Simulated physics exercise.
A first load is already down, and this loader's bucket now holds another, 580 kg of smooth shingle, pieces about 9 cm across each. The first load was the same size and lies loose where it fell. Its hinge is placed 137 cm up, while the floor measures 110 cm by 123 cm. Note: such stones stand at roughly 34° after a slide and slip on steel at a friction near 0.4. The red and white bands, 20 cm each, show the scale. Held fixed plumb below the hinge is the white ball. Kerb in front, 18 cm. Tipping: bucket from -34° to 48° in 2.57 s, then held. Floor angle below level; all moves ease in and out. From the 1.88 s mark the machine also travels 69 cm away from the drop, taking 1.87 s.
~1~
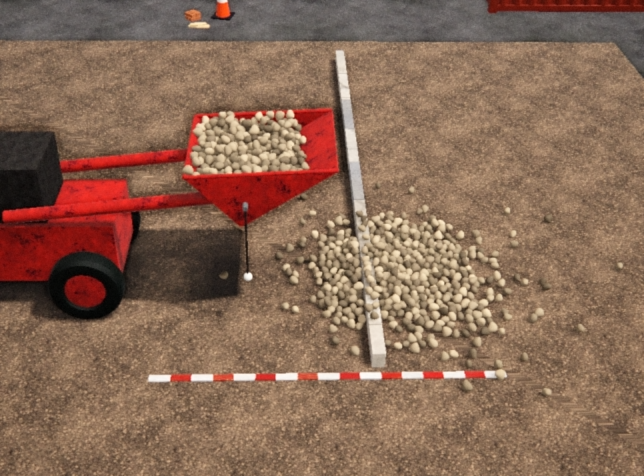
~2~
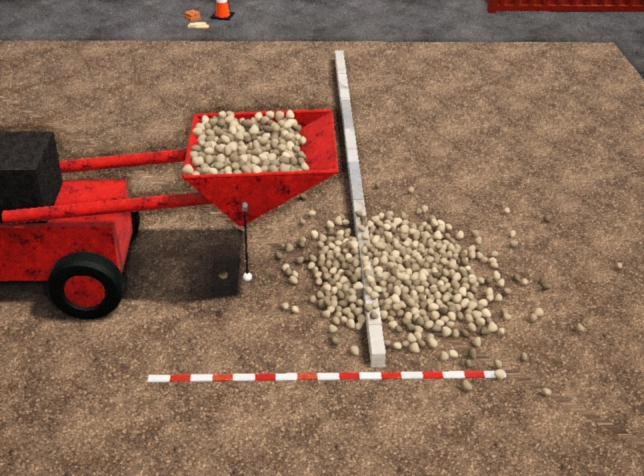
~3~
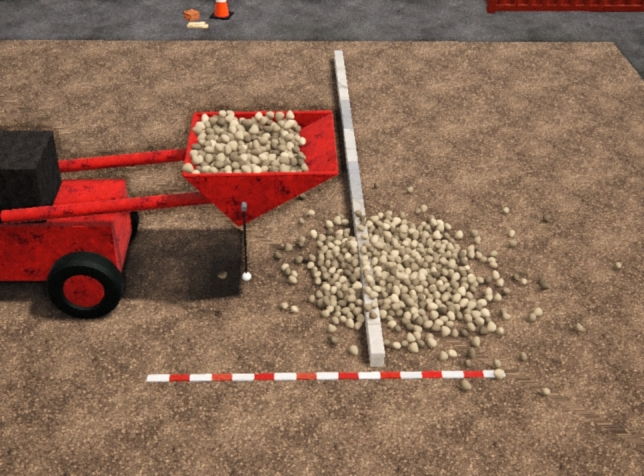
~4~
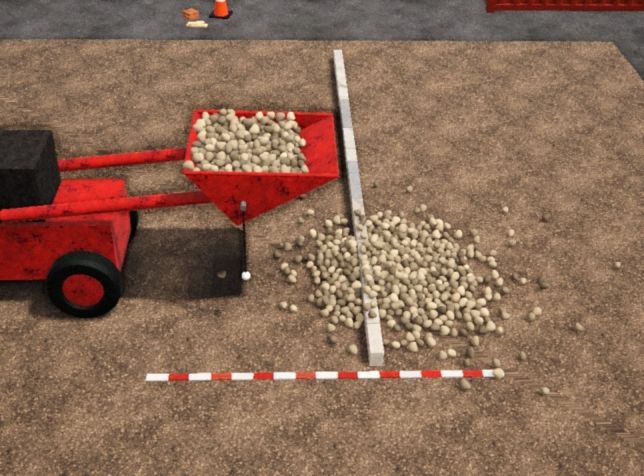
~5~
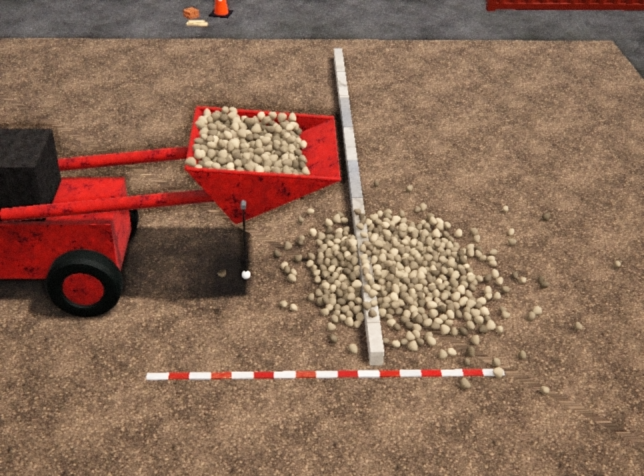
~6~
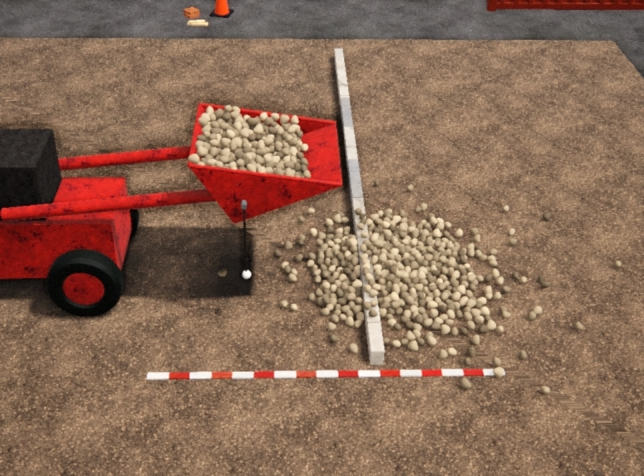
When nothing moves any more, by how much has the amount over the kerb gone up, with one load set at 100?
It has gone up by about 8 per cent of a load.
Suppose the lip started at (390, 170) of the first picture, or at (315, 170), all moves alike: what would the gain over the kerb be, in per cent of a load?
I'd guess close to 65 per cent first and close to 0 per cent second.
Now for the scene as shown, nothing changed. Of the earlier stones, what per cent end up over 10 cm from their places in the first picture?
I'd say roughly 10 per cent of them.
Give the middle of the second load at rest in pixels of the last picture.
Around (324, 267).
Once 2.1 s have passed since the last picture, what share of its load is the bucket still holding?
Held: Around 0 % of the load.
Then, 1.3 s after the last picture the floor is at 35°; in per cent of one load, 75 in the bucket, 54 on this side of the kerb, 71 over the kerb; the foremost stones are at (544, 255).
Then, 2.1 s after the last picture the floor is at 48°; in per cent of one load, 0 in the bucket, 122 on this side of the kerb, 78 over the kerb; the foremost stones are at (544, 255).
Then, 3.6 s after the last picture the floor is at 48°; in per cent of one load, 0 in the bucket, 121 on this side of the kerb, 79 over the kerb; the foremost stones are at (544, 255).
Then, 6.4 s after the last picture the floor is at 48°; in per cent of one load, 0 in the bucket, 121 on this side of the kerb, 79 over the kerb; the foremost stones are at (544, 255). Net gain over the kerb, 8.
